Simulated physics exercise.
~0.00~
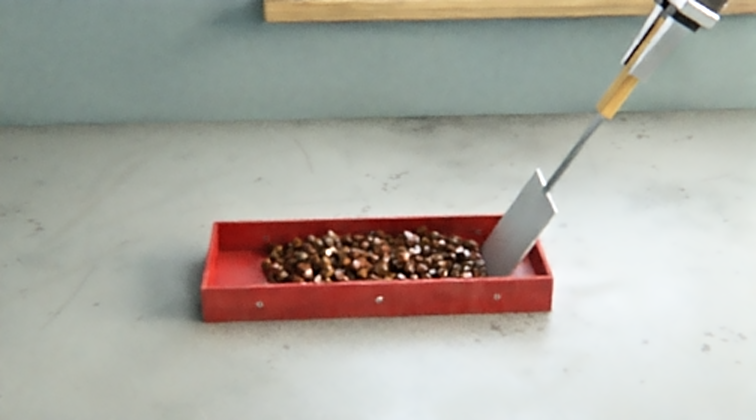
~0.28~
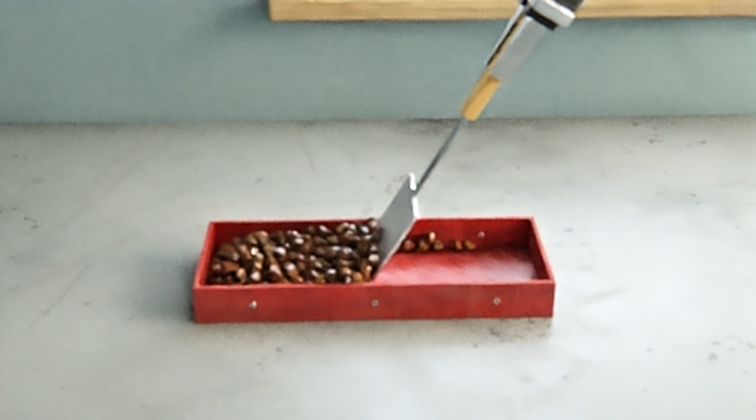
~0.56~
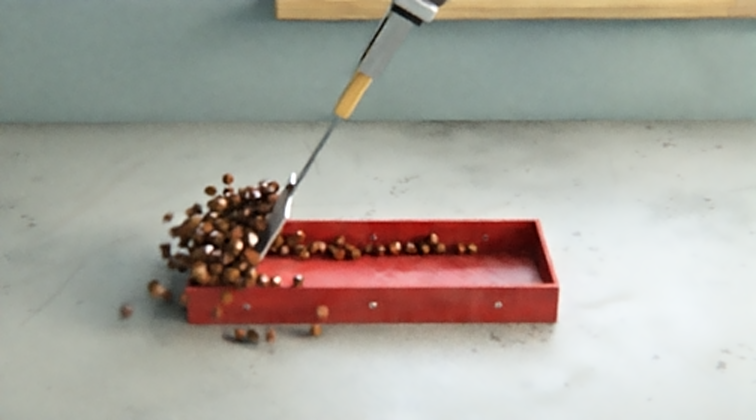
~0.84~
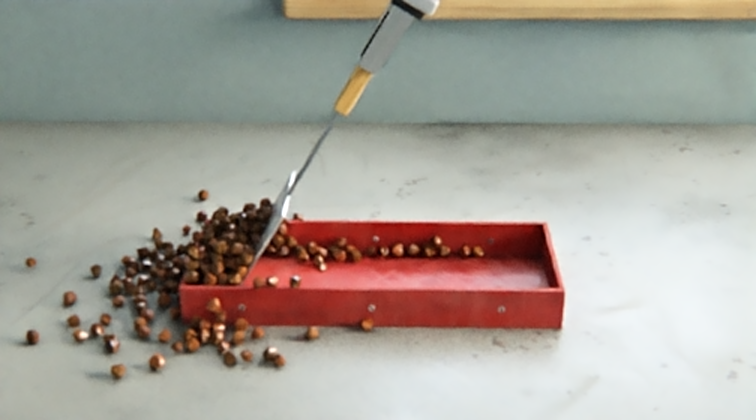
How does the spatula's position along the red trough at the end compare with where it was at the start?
It starts at the right end of the trough and ends up near the left end, beside the piled pellets.
